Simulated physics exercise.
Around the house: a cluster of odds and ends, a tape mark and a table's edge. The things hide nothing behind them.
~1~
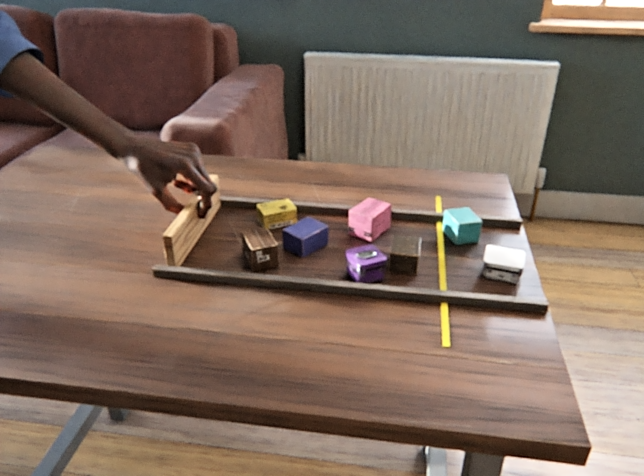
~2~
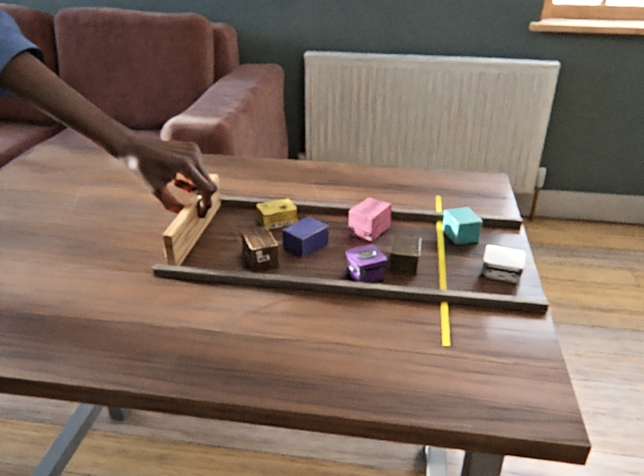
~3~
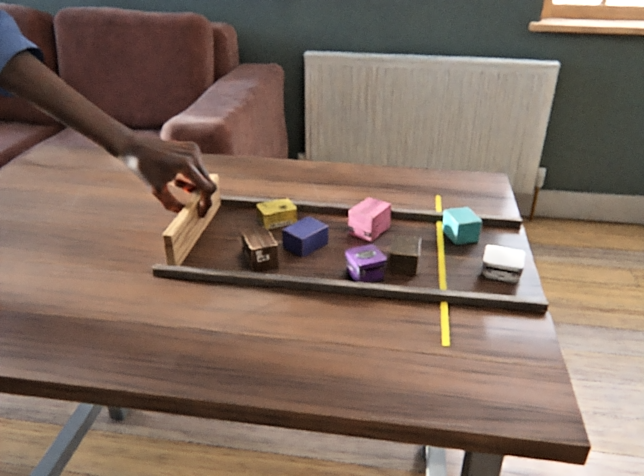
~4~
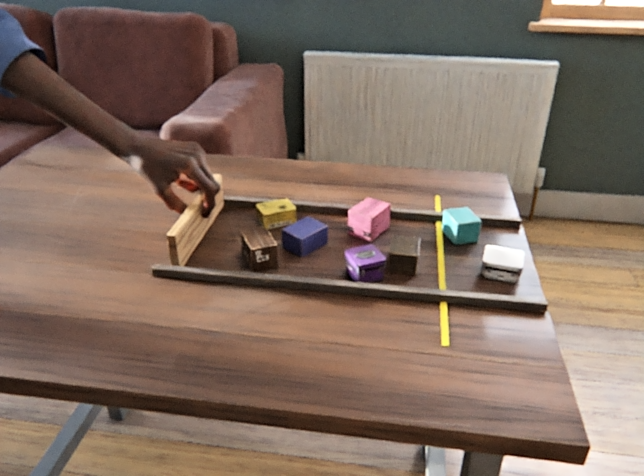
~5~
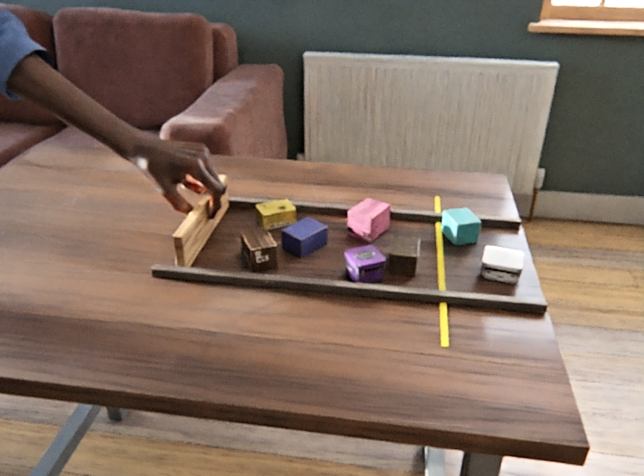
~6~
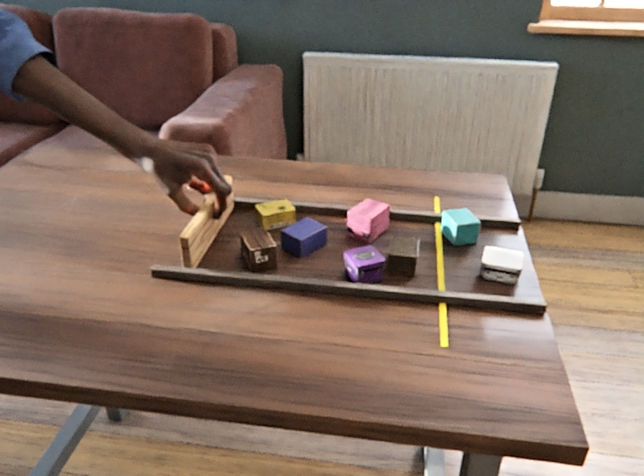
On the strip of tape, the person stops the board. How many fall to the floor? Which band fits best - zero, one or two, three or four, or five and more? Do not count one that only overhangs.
Once the board stops, zero pieces are missing from the table.
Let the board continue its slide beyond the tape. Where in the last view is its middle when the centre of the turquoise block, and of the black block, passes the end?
Roughly (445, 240); roughly (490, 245).
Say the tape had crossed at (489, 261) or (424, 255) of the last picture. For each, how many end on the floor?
In that order 3 and 0.
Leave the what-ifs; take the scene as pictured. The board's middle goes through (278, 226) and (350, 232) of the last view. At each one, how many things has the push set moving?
At the first spot the count is 2, and at the second it is 6.
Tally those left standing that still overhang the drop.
My count gives 2.
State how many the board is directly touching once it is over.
That comes to 3.
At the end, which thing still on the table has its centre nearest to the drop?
Result - the turquoise block.
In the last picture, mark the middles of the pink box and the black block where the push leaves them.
About (492, 230), and the other about (486, 264).
Early on, none off yet; white case at rest near (501, 266); turquoise block at rest near (460, 227); black block at rest near (403, 255).
A while later, none off yet; white case at rest near (501, 266); turquoise block at rest near (460, 227); black block travelled a little near (421, 256).
Finally, the number that fall off is zero.
